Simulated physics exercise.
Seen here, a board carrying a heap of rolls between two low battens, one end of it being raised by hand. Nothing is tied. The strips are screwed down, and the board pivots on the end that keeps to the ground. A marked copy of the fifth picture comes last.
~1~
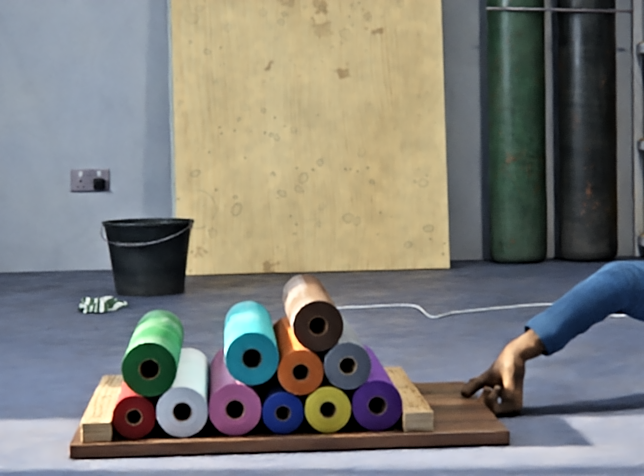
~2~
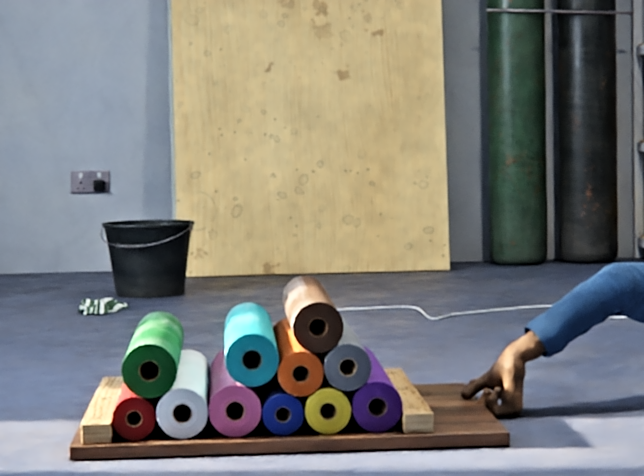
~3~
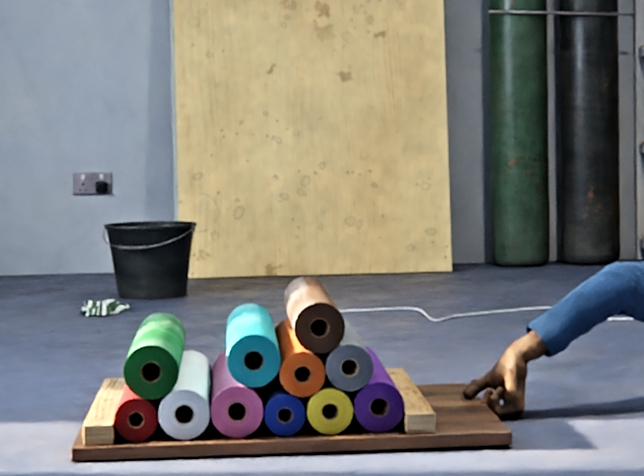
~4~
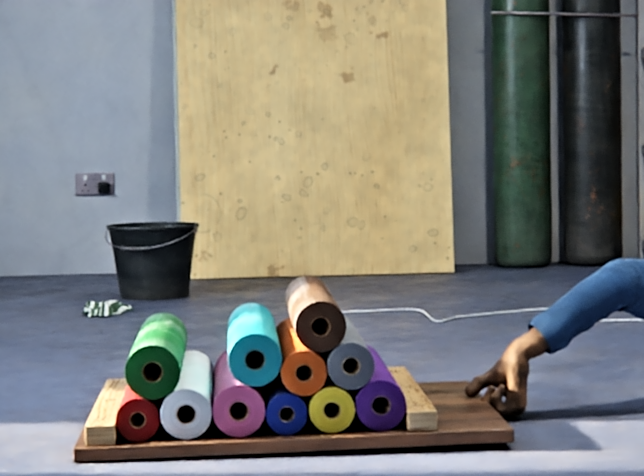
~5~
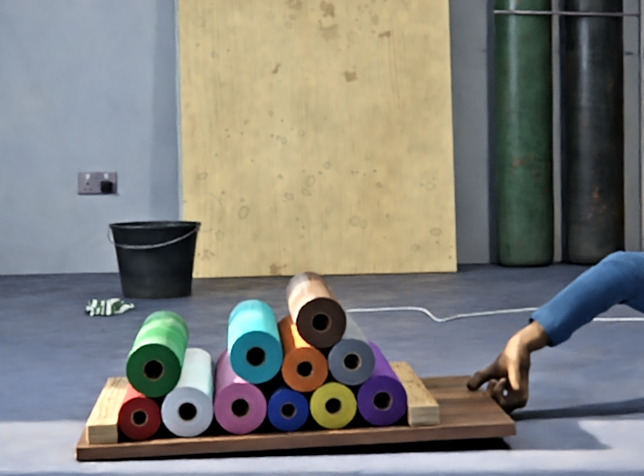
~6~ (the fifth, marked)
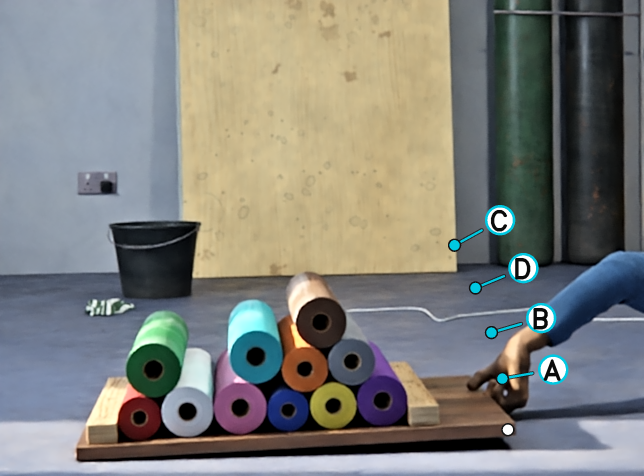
Board stacked with coloured rolls between wooden strips rising very slightly at its right end as a hand lifts it.
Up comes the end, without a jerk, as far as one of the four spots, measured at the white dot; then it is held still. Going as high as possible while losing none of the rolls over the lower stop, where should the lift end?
It can be raised to B.
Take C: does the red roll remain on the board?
Yes, with C.
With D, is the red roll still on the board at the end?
The red roll: Yes.
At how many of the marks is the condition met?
The number is two.
On the marked copy, A at (502, 379); B at (492, 333); C at (454, 245); D at (476, 288); the white dot at (508, 430).
Taking B. A third of the way, board at 12°.
Two thirds of the way, board at 15°.
When it is over, board at 15°, none over the low batten.
As for the rest, A none over the low batten; C five over the low batten; D two over the low batten (green, turquoise).
